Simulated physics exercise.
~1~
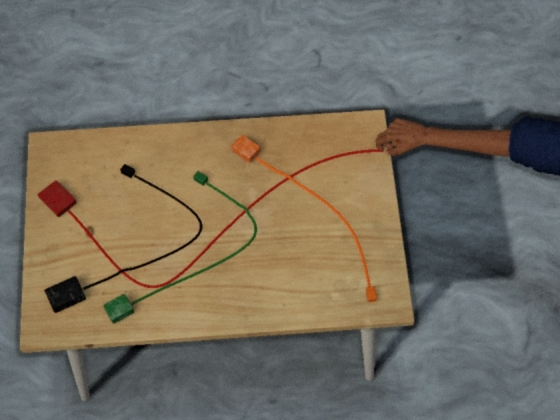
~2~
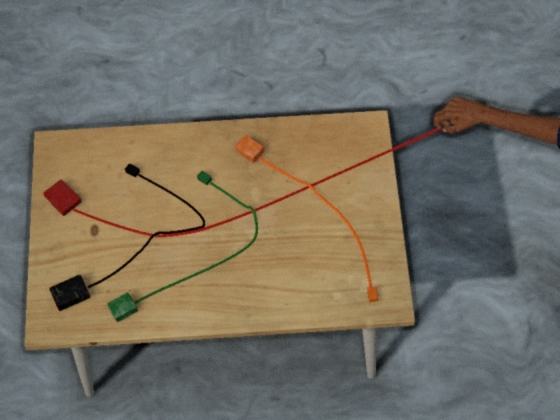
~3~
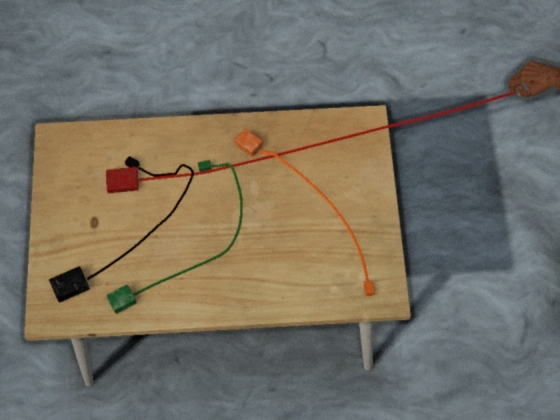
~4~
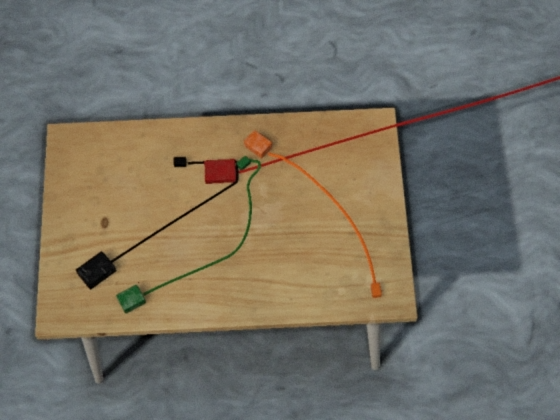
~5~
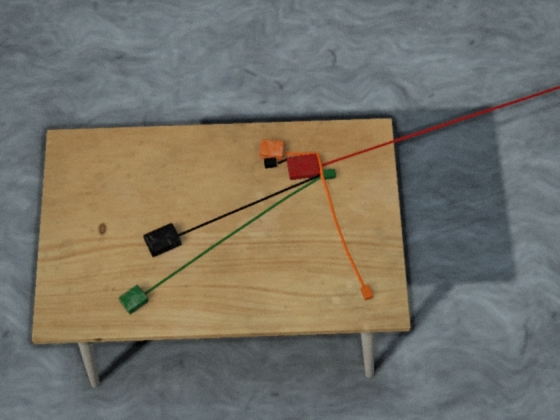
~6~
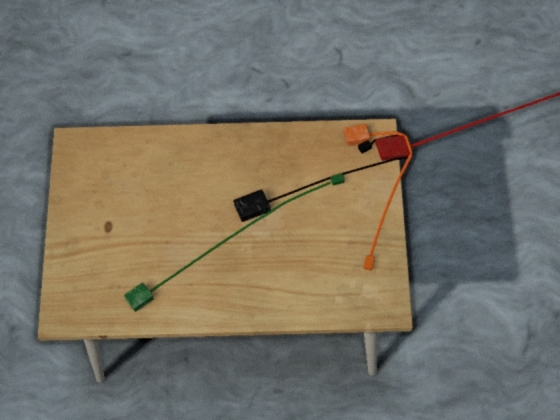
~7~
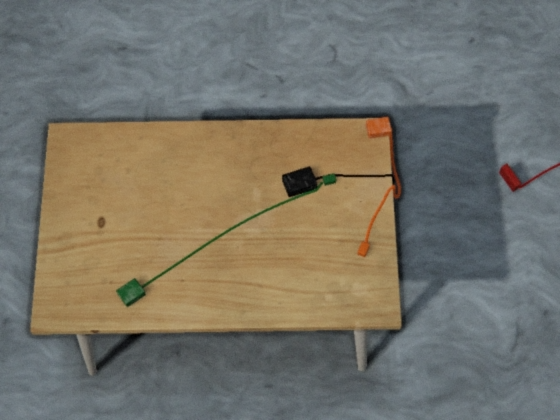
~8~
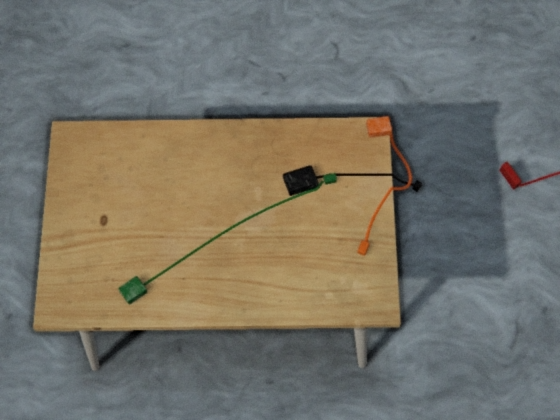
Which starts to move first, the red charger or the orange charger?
The red charger starts to move first, sliding rightwards as its lead is pulled. The orange charger only shifts later, once the red one has come across the table close to it.
